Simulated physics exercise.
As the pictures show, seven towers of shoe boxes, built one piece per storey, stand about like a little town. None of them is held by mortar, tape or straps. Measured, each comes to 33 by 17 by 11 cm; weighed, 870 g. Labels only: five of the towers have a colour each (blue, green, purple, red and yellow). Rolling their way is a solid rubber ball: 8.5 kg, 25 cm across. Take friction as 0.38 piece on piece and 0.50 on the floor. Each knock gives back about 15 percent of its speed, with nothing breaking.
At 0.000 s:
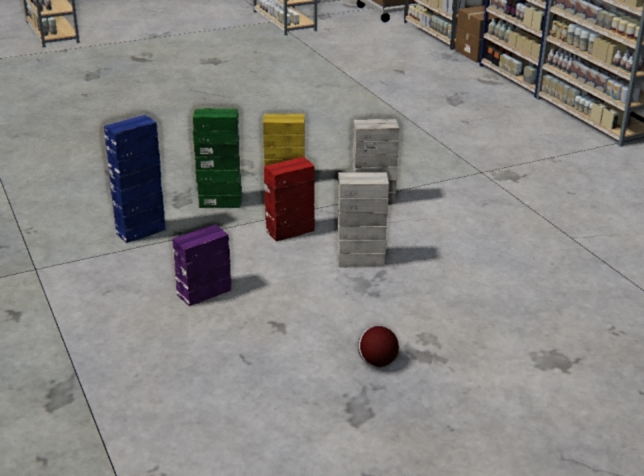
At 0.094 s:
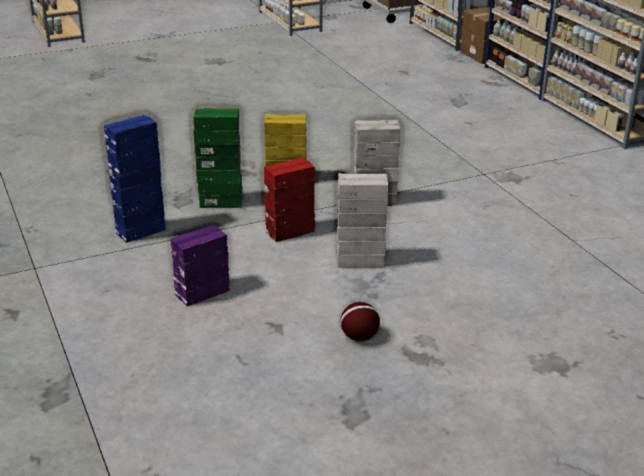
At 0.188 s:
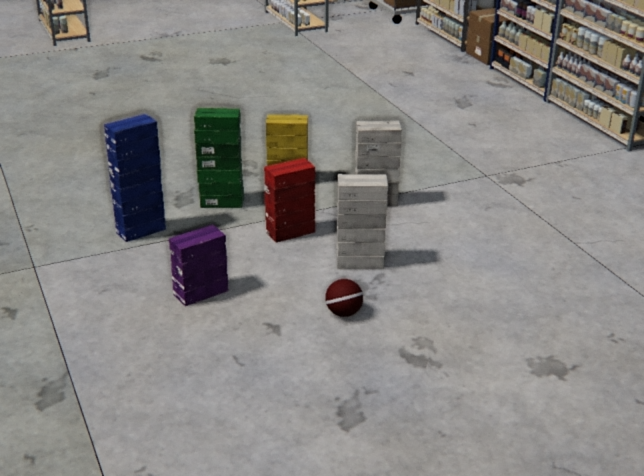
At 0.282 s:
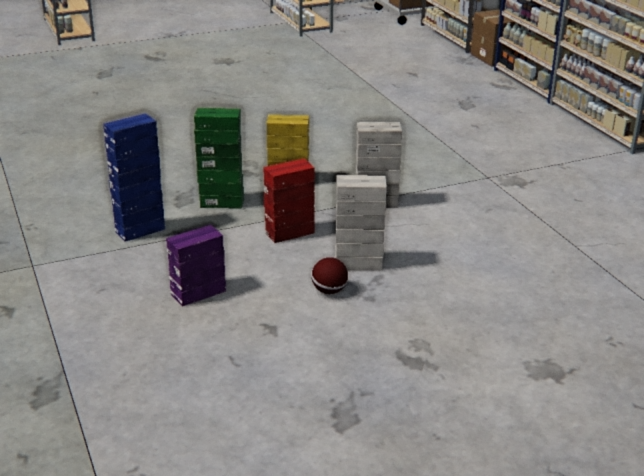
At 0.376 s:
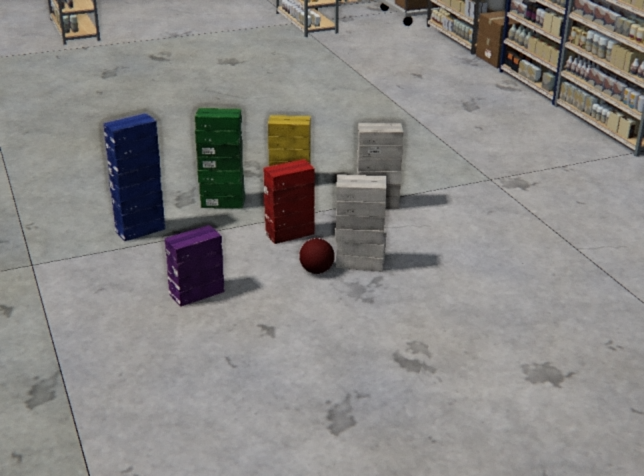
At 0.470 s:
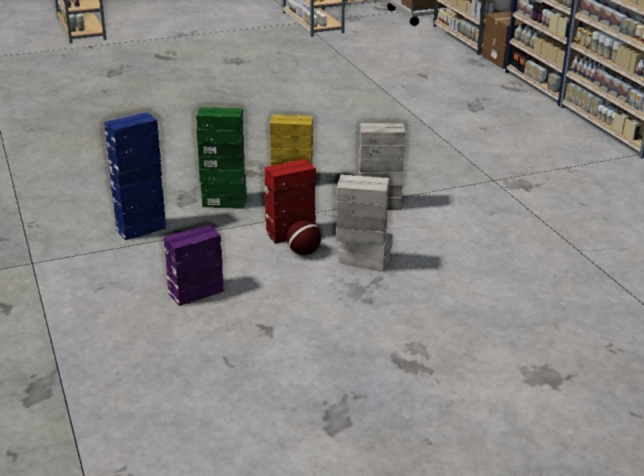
A dark red ball rolled across the concrete floor toward seven box towers, brushed the front white one, nudging its boxes slightly out of line, and carried on to the foot of the red tower.
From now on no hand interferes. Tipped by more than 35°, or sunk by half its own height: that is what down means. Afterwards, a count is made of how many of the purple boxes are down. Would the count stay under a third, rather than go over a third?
Yes, under a third.
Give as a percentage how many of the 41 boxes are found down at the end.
Something close to 5 percent of them.
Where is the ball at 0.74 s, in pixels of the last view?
You'll find it near (289, 205).
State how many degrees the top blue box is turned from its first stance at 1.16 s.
About 0 degrees.
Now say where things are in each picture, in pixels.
In the first picture (each place is the centre of the face we see best; the camera moves round a little), ball (378, 347) 1.06 m from contact, 3.0 m/s; top purple box (201, 237); top blue box (137, 135); all as stacked.
The second picture shows ball (360, 321) 78 cm from contact, 3.0 m/s; top purple box (199, 237).
The third picture shows ball (344, 298) 49 cm from contact, 3.0 m/s; top purple box (197, 237).
The fourth picture shows ball (330, 276) 21 cm from contact, 3.0 m/s; top purple box (195, 237).
The fifth picture shows ball (317, 256) after contact, 2.8 m/s; top purple box (193, 237); 5 have shifted.
The sixth picture shows ball (304, 238) after contact, 2.8 m/s; top purple box (192, 236); top blue box (137, 132); steepest lean 4°, the box at (362, 196); 6 have shifted.
By 0.56 s, ball still moving; none of the 4 purple boxes down (0 of 41 in all colours); top purple box unmoved; top red box tilted 14°.
By 0.74 s, ball still moving; none of the 4 purple boxes down (3 of 41 in all colours); top purple box unmoved; top red box on its side.
By 0.94 s, ball still moving; none of the 4 purple boxes down (4 of 41 in all colours); top purple box unmoved; top red box on its side.
By 1.16 s, ball still moving; none of the 4 purple boxes down (3 of 41 in all colours); top purple box unmoved; top red box on its side.
When it is over (2.0 s), ball rolling away; none of the 4 purple boxes down (3 of 41 in all colours); top purple box unmoved; top red box on its side. That is 0 per cent. In pixels of the last frame, middles, top purple box near (193, 243), top red box near (292, 223).
